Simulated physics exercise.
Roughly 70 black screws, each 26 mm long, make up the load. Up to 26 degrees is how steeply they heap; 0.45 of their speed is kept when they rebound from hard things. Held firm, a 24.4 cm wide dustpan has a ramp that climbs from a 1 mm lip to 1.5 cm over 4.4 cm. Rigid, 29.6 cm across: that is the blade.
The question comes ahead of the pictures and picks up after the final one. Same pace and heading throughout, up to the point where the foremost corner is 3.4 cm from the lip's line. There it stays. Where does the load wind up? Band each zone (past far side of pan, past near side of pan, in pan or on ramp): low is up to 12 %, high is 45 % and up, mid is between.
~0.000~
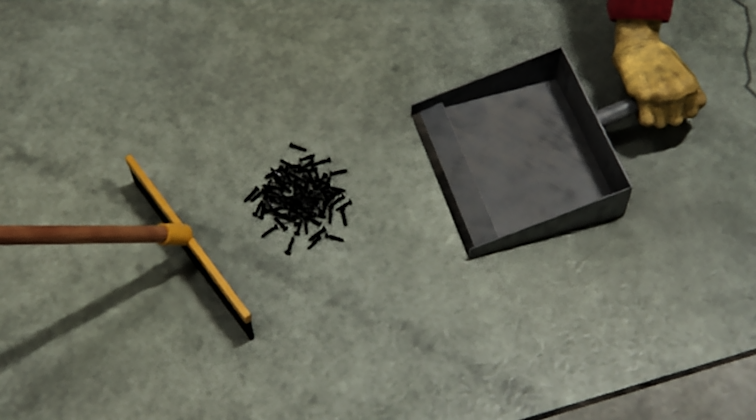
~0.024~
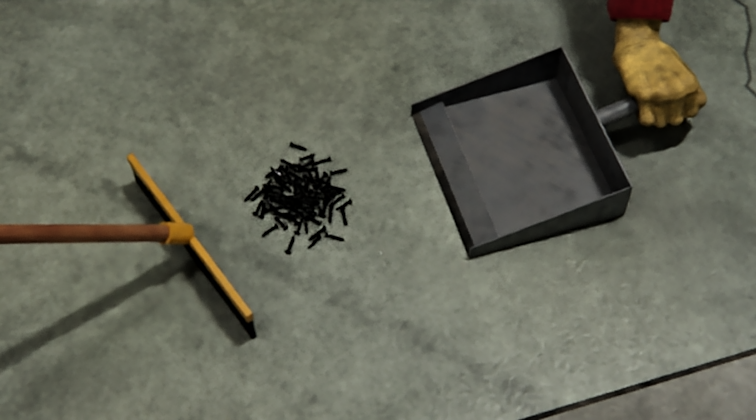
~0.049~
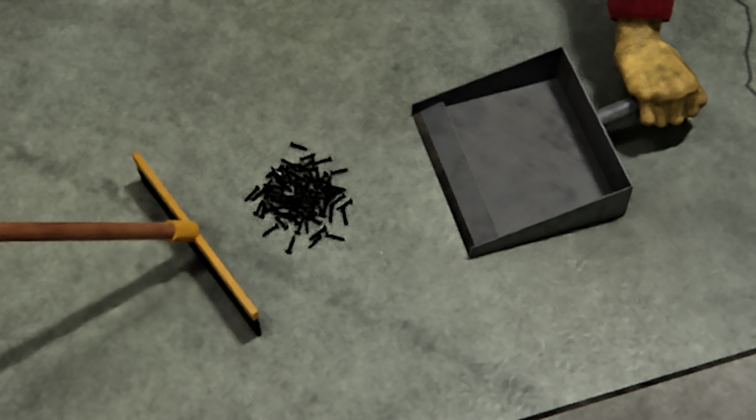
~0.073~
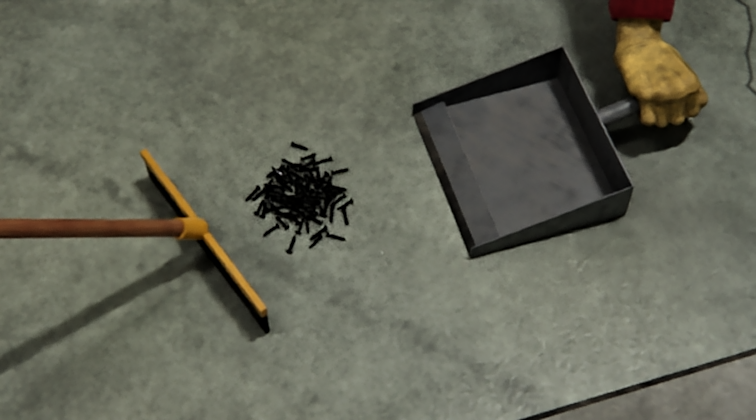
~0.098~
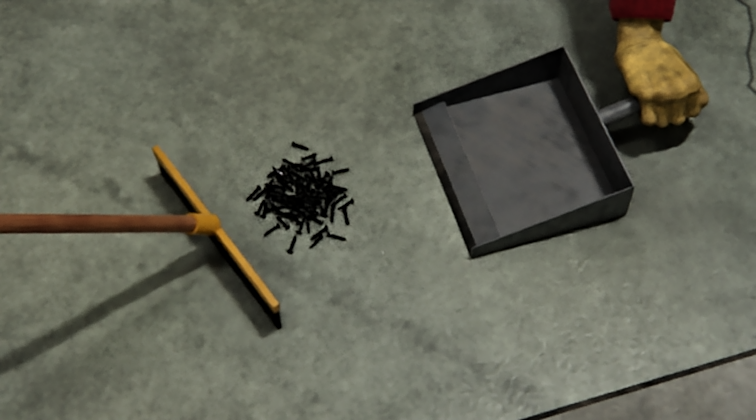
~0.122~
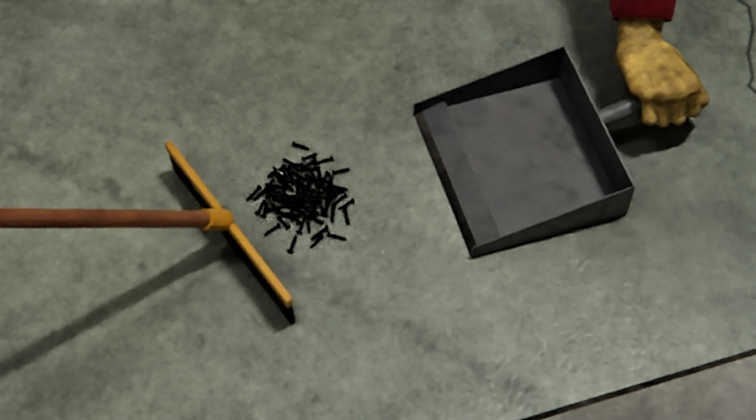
Far side mid, near side low, pan low.
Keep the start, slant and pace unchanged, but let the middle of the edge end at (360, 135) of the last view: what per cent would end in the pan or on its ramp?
Share caught: Approx. 10 %.
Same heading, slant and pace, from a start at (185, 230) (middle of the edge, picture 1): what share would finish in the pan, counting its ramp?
It would come to about 10 in a hundred.
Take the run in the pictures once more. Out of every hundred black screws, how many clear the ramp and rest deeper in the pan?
Estimate: Close to 0 per cent of the total.
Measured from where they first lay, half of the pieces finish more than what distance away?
The figure is about 16 cm.
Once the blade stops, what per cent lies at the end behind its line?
My guess is close to 0 per cent.
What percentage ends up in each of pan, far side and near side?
The far side ends with 20 per cent, the near side with 0 per cent and the pan with 0 per cent.
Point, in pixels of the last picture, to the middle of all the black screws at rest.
Centre at rest: Approx. (399, 147) px.
After 0.28 s, middle of the blade 18 cm from the lip; 0 % over the lip, far side 0 %, near side 0 %.
After 0.38 s, middle of the blade 11 cm from the lip; 0 % over the lip, far side 5 %, near side 0 %.
After 0.62 s, middle of the blade 8 cm from the lip; 5 % over the lip, far side 20 %, near side 0 %.
At rest (1.4 s), far side 20 %, near side 0 %, pan 0 %, in front of the lip or behind the blade 80 %.
